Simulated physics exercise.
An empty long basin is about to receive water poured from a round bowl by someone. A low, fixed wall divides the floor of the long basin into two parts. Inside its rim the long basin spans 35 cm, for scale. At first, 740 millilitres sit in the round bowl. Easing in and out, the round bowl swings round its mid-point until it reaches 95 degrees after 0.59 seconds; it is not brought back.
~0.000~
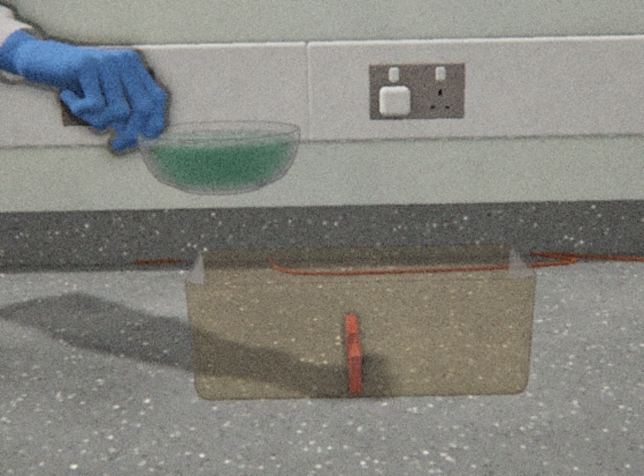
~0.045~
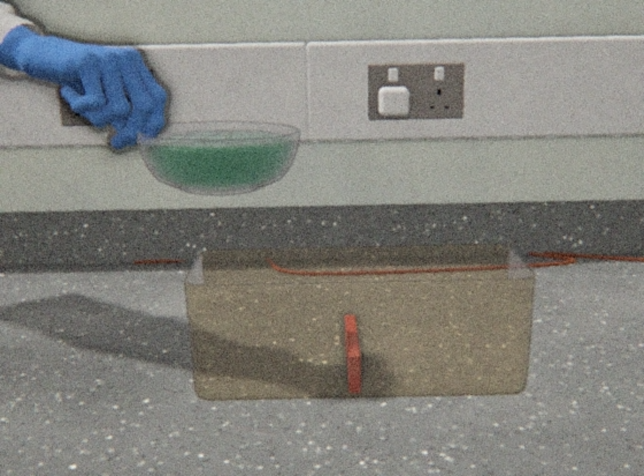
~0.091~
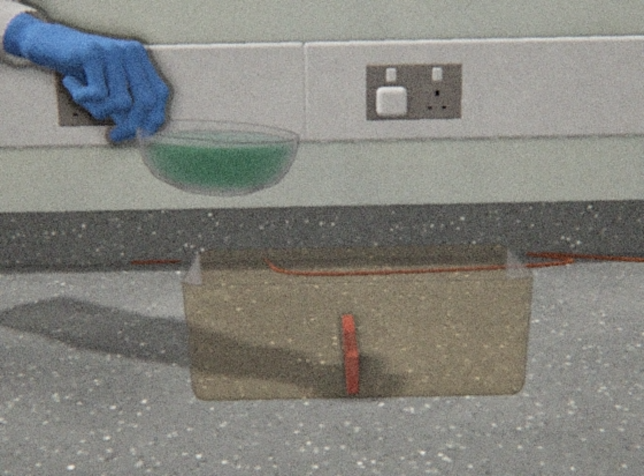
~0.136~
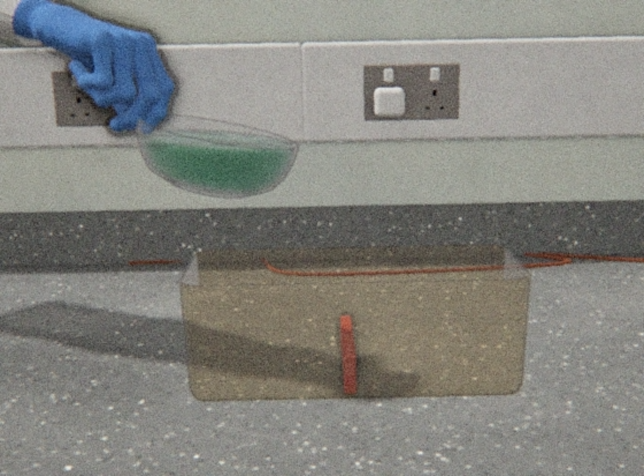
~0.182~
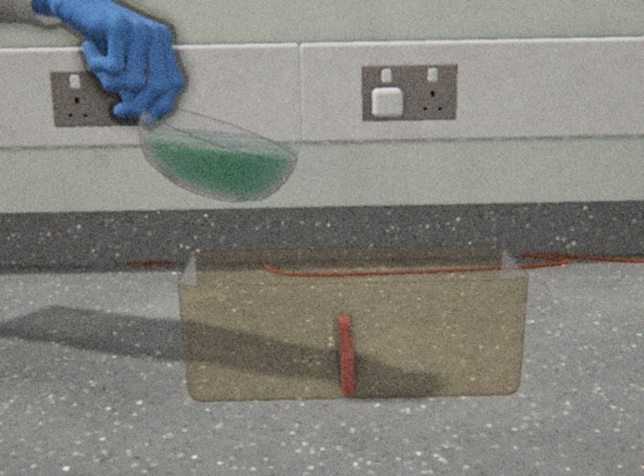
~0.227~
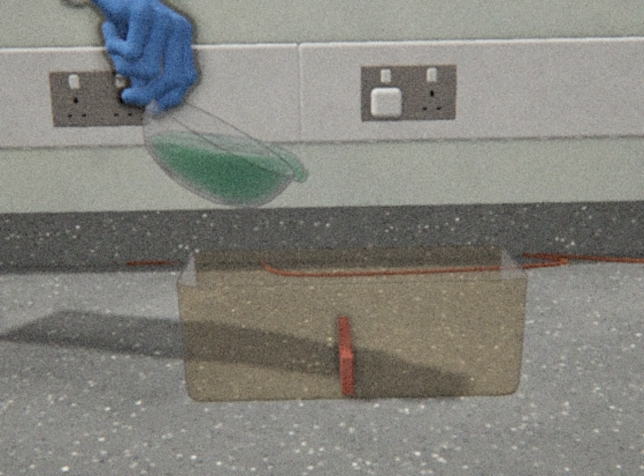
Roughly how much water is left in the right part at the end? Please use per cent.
Roughly 47 per cent is left in the right part.
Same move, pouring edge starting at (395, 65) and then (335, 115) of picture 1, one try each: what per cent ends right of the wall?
80 and 75 %.
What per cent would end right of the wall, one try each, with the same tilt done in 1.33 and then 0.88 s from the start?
About 65 %, then about 60 %.
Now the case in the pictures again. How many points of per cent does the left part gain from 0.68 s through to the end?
Change: Approx. 4 %.
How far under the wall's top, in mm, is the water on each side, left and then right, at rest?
About 24 mm left, about 26 mm right.
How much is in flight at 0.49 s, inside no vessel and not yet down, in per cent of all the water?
32 %.
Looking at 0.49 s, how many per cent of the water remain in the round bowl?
Some 10 % of it is still there.
By 0.49 s the tilt is 88° and 10 per cent is still to pour, 23 is left of the wall and 35 right of it.
By 0.68 s the tilt is 95° and 1 per cent is still to pour, 44 is left of the wall and 48 right of it.
By 0.87 s the tilt is 95° and 0 per cent is still to pour, 48 is left of the wall and 47 right of it.
By 1.09 s the tilt is 95° and 0 per cent is still to pour, 48 is left of the wall and 47 right of it.
At rest 49 per cent lies left of the wall, 47 right of it and 5 outside.
